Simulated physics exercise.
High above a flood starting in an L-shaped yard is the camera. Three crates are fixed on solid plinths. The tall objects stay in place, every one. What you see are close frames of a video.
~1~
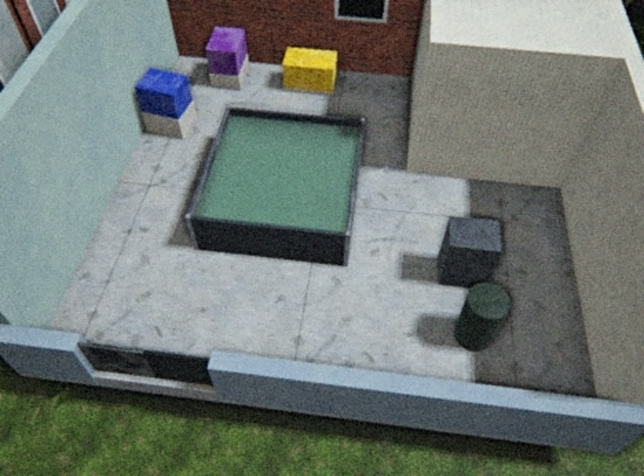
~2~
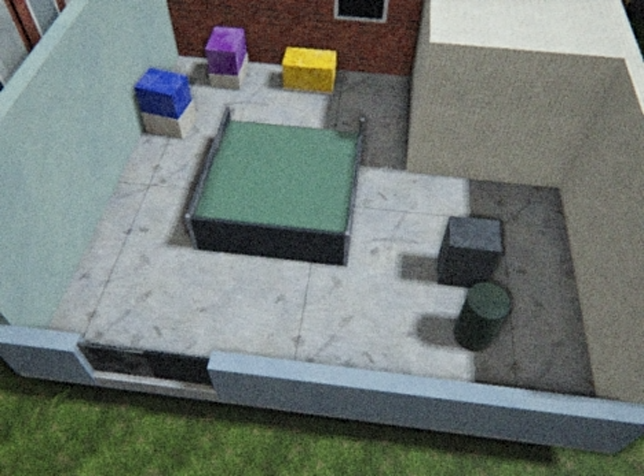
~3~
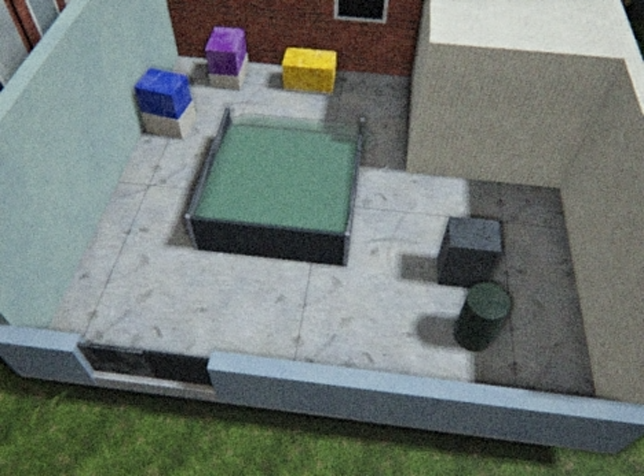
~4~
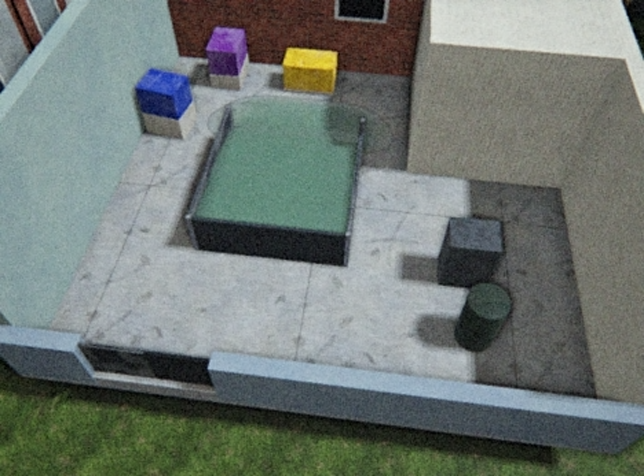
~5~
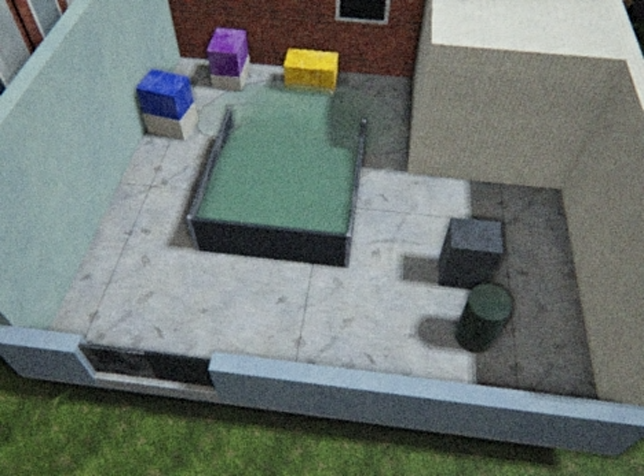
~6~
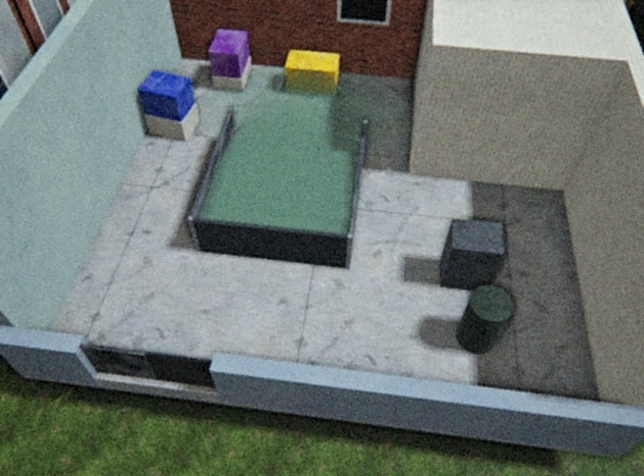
We see a walled yard with a square tank of green water, colored blocks, and a dark cylinder; the tank's far side opens and water pours out, spreading across the paving toward the yellow block and brick wall.
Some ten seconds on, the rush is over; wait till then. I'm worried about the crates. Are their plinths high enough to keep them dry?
Well, the blue crate will stay dry, the yellow crate will get wet, the purple crate will get wet.
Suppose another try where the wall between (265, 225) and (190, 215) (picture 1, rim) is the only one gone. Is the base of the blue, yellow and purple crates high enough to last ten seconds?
Result: Blue crate is left untouched, yellow crate gets overtopped, purple crate is left untouched.
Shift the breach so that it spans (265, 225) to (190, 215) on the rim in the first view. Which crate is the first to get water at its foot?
That would be the blue-painted one.
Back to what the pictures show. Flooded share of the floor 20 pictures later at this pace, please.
My best guess is some 40 %.
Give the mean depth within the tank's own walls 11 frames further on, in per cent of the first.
I'd put it close to 38 in a hundred.
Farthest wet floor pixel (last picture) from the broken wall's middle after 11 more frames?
The front should reach about (181, 61).
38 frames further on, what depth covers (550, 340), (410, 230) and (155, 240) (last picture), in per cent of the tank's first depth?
2, 4, 6 %.
A moment on, water covers 25 % of the floor; the blue crate water round its plinth, the yellow crate water round its plinth, the purple crate water round its plinth.
Next, water covers 25 % of the floor; the blue crate water round its plinth, the yellow crate water round its plinth, the purple crate water round its plinth.
Then, water covers 40 % of the floor; the blue crate water round its plinth, the yellow crate water round its plinth, the purple crate water round its plinth.
Later, water covers 80 % of the floor; the blue crate water round its plinth, the yellow crate water round its plinth, the purple crate water round its plinth.
In the end, water covers 100 % of the floor; the blue crate stayed above the water, the yellow crate was topped, the purple crate was topped.
